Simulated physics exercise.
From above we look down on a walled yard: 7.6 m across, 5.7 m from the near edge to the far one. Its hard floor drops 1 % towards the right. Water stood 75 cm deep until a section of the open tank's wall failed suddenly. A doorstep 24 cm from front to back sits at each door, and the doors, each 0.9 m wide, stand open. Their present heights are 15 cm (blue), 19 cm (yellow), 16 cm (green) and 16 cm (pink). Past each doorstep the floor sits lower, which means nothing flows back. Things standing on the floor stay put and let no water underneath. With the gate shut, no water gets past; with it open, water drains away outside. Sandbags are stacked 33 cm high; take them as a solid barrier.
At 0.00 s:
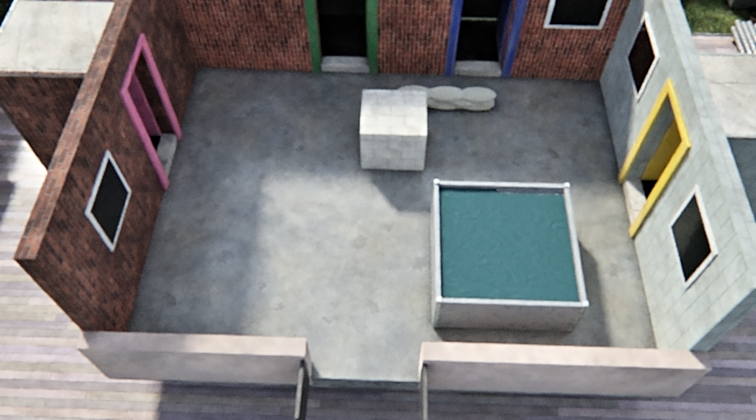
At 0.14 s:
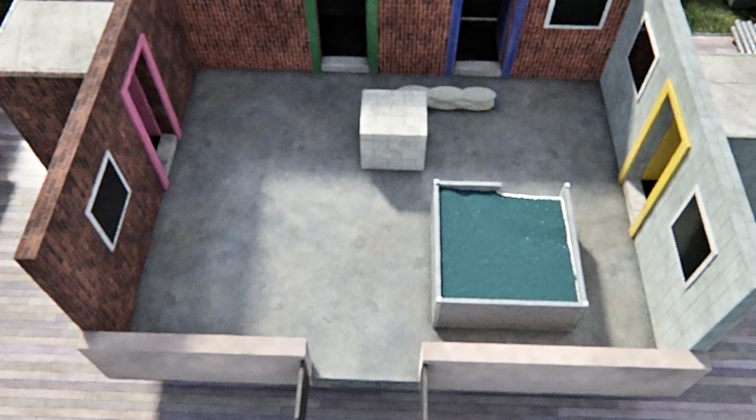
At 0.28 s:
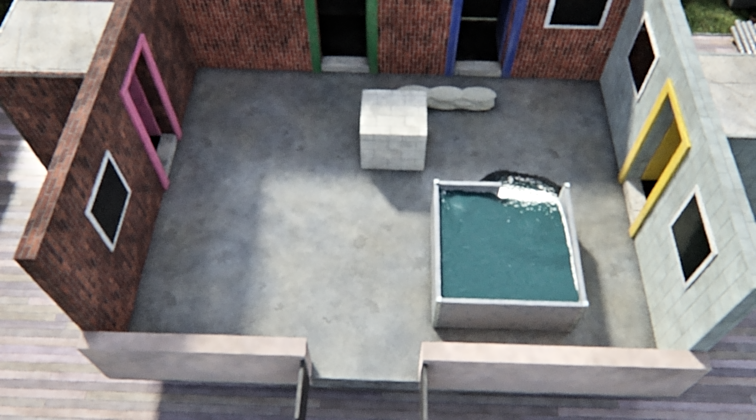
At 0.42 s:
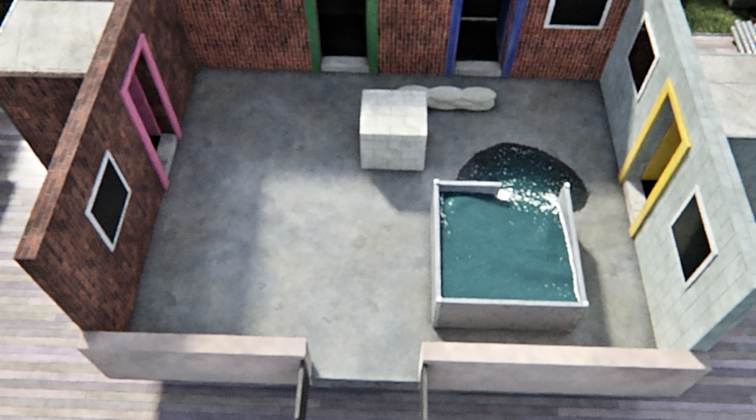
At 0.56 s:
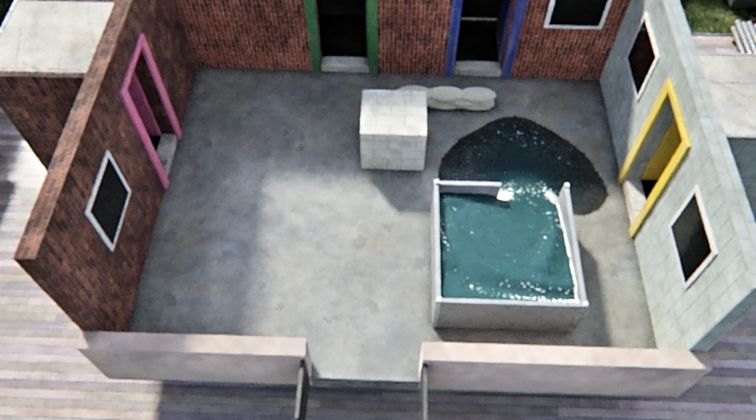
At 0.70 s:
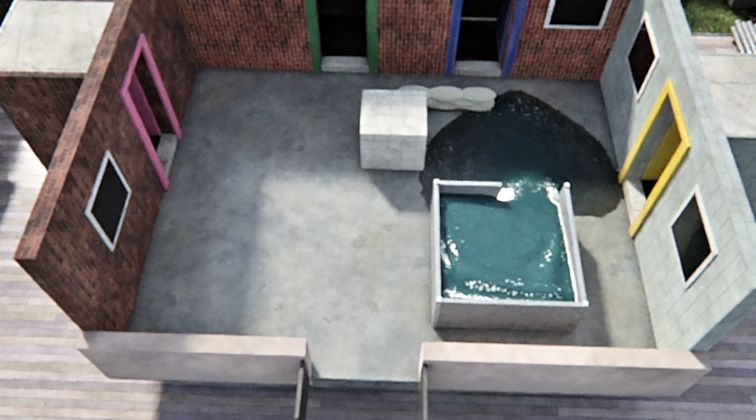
In a walled yard with colourful open doorways, water in a square tank sat still, then poured out through a gap on the far side and spread across the floor in a widening dark pool.
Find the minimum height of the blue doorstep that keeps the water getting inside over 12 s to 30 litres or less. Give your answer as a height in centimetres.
Roughly 19 cm.
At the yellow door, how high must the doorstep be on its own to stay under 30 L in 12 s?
Yellow door - some 7.5 centimetres.
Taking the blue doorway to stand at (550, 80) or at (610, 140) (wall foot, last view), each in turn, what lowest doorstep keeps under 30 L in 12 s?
Roughly 28 cm, then roughly 20 cm.
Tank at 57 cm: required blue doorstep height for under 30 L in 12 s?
Roughly 13.0 cm high.
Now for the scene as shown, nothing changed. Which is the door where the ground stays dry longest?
The pink one.
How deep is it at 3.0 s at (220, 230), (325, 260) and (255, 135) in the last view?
First 0, then 0, then 1 cm.
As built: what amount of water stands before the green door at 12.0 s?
About 5.0 cm.
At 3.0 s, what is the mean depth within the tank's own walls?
Averaged depth comes out at about 33 cm.
After 1.4 s water covers 20 % of the floor, deepest (50 cm) near (599, 84); 14 cm at the blue door, 7 litres in over its 15 cm doorstep.
After 3.0 s water covers 35 % of the floor, deepest (29 cm) near (549, 133); 20 cm at the blue door, 42 litres in over its 15 cm doorstep.
After 12.0 s water covers 95 % of the floor, deepest (12 cm) near (609, 128); 8 cm at the blue door, 66 litres in over its 15 cm doorstep.
At the blue door as built, the water arrived by 1.1 s and peaked near 21 cm at 3.4 s.
With a doorstep of 15.5 cm, 61 litres would have come in within the 12 s; with 21 cm, 22 litres. So under 30 litres takes about 19 cm.
